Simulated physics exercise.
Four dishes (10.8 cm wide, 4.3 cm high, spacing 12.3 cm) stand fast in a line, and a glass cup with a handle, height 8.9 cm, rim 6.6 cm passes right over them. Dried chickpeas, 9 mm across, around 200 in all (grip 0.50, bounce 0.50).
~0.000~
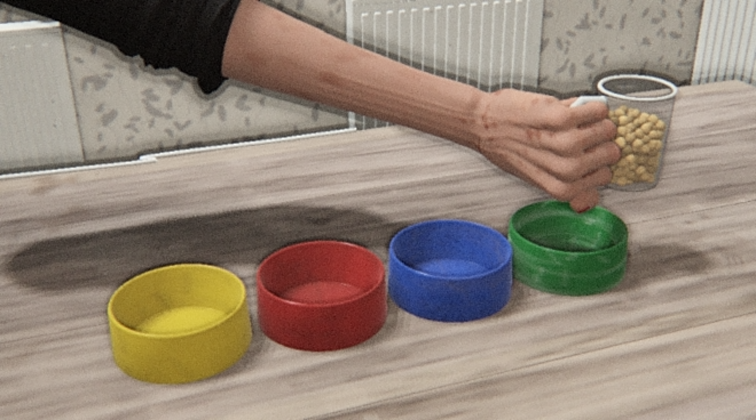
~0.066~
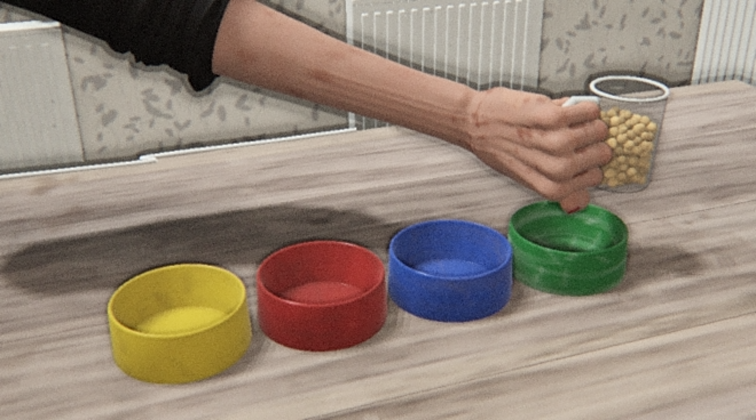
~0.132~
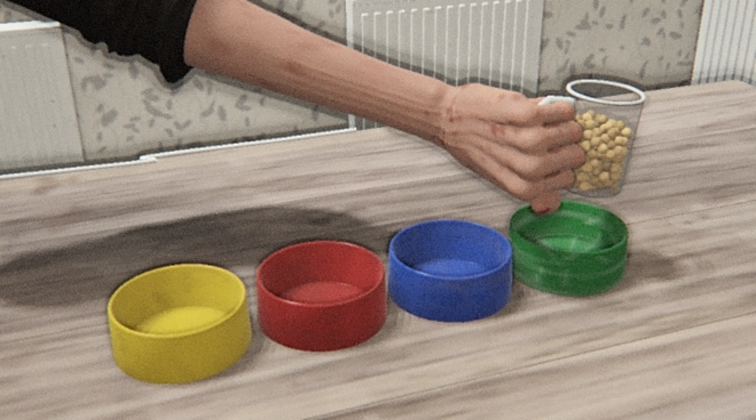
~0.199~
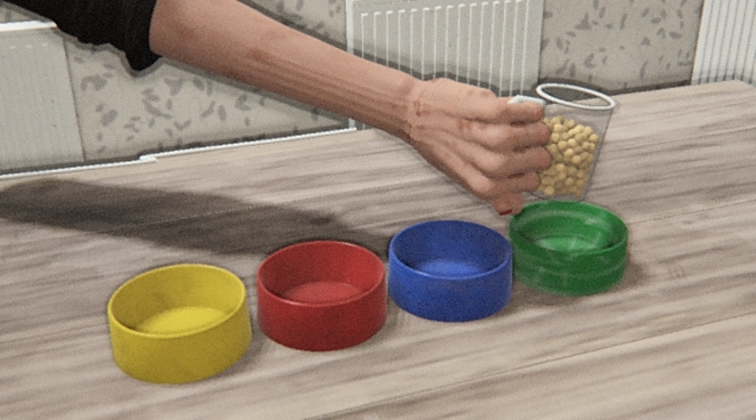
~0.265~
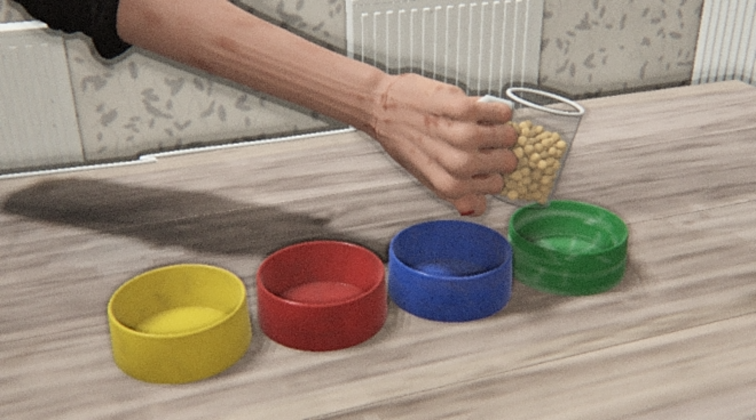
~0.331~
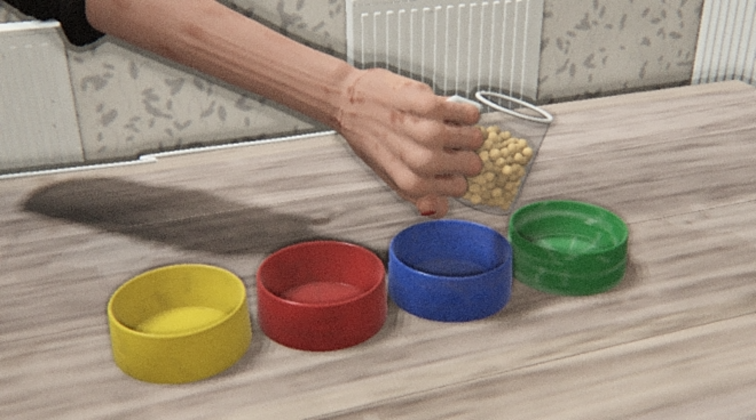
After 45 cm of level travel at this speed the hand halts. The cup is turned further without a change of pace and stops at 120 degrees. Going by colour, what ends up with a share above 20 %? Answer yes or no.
Red no, blue no, green no, yellow yes, counter no.
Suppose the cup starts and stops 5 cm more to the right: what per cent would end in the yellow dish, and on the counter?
Then: Yellow 0; counter 0.
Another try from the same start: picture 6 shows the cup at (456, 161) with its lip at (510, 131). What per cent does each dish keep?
Red 0; blue 0; green 0; yellow 90.
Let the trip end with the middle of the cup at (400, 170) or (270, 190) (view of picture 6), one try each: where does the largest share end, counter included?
Most goes to: Blue, then red.
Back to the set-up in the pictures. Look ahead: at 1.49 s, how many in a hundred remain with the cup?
Roughly 100 per cent.
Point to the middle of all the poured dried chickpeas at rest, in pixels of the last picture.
Around (205, 320).
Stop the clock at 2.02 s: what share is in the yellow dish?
Near 80 per cent so far.
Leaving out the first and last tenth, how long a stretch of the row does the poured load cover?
About 6 cm.
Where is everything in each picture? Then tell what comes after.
Cup at (631, 134), tilt 0 degrees, lip at (668, 84), moved 0.0 cm; middle of the pieces at (631, 151); green dish at (569, 226); blue dish at (451, 248); red dish at (321, 272); yellow dish at (178, 299), in the first picture.
Cup at (623, 135), tilt 1 degrees, lip at (660, 86), moved 0.9 cm; middle of the pieces at (622, 152), in the second picture.
Cup at (597, 139), tilt 5 degrees, lip at (637, 91), moved 3.7 cm; middle of the pieces at (596, 156), in the third picture.
Cup at (564, 144), tilt 10 degrees, lip at (607, 99), moved 7.1 cm; middle of the pieces at (562, 162), in the fourth picture.
Cup at (531, 149), tilt 14 degrees, lip at (577, 106), moved 10.5 cm; middle of the pieces at (528, 167), in the fifth picture.
Cup at (497, 155), tilt 19 degrees, lip at (545, 114), moved 13.9 cm; middle of the pieces at (493, 172); green dish at (569, 226); blue dish at (451, 248); red dish at (321, 272); yellow dish at (178, 299). The cup turns about 70 degrees a second and travels 51 cm a second, in the sixth picture.
After 1.02 s, tilt 66 degrees; cup holds 100 %.
After 1.49 s, tilt 98 degrees; cup holds 100 %.
After 2.02 s, tilt 120 degrees; cup holds 15 %, yellow 80 %.
At rest (2.9 s), red 0 %, blue 0 %, green 0 %, yellow 95 %, counter 5 %.
